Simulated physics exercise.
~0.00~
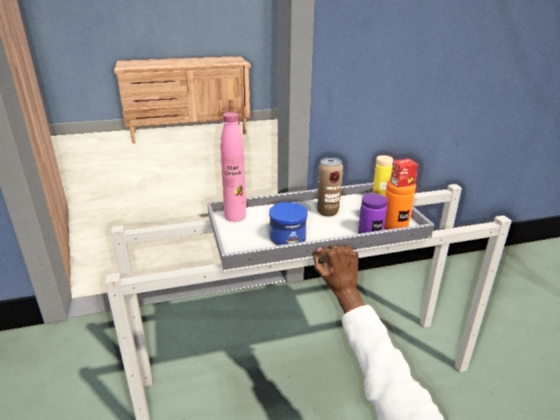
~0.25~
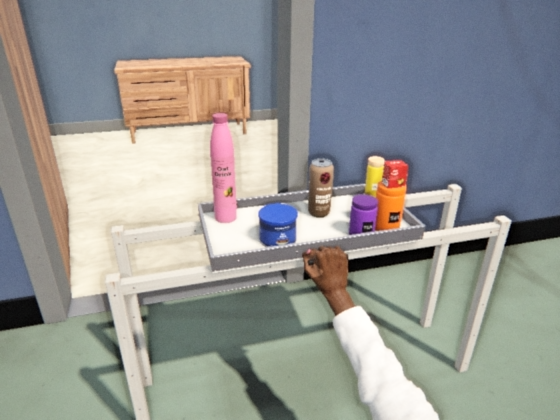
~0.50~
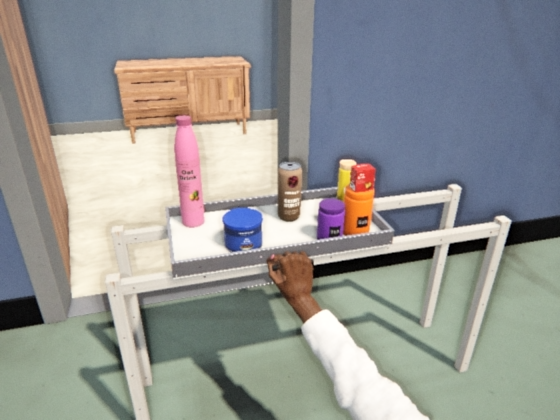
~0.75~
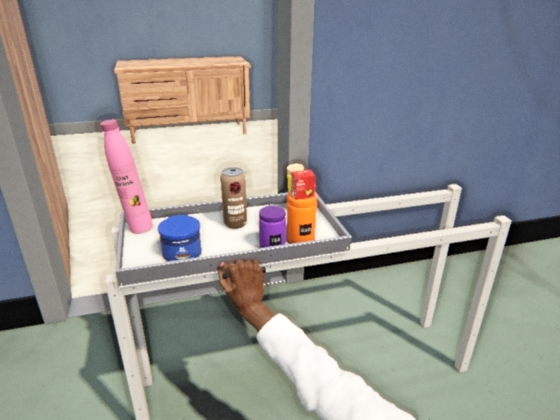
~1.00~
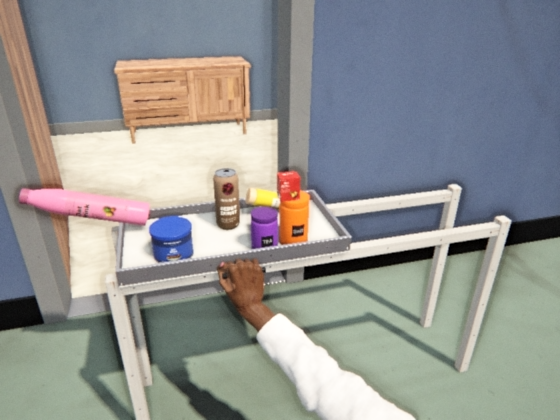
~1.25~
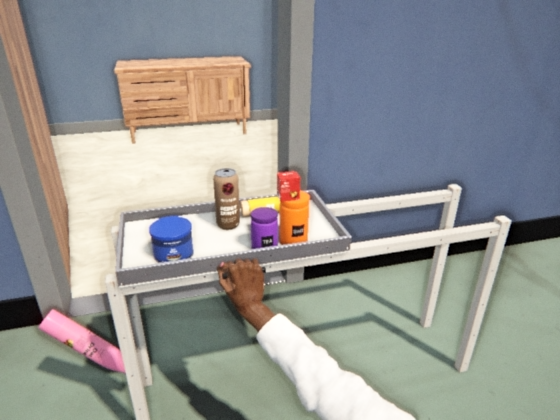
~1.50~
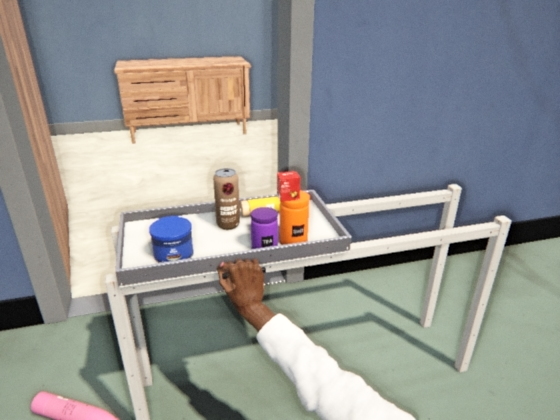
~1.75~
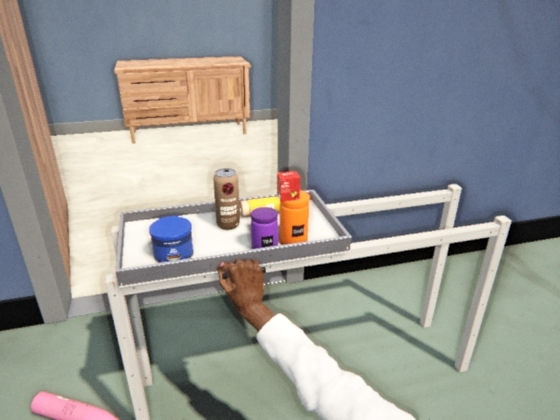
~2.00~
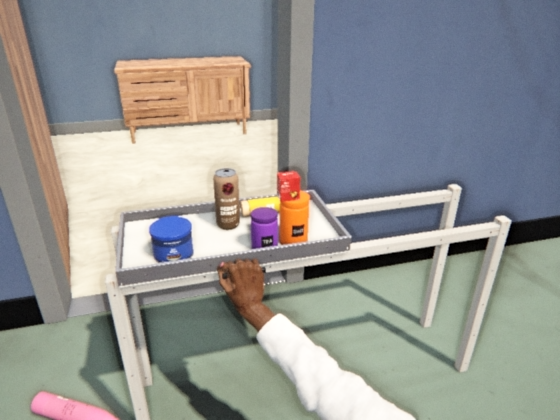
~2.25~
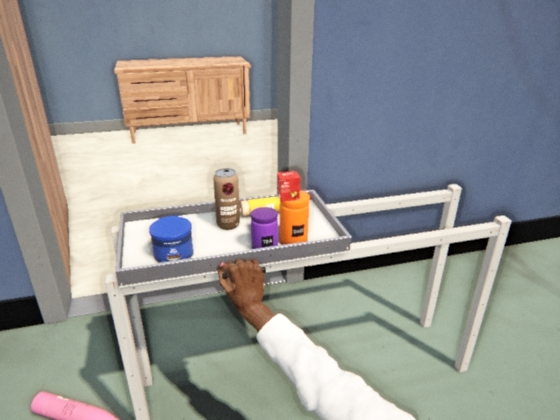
The clip shows a hand moving a tray of seven containers left along white rails until it stops, when the tall pink bottle tips over the left end and falls to the floor, while the yellow shaker topples and stays lying on the tray among the others.
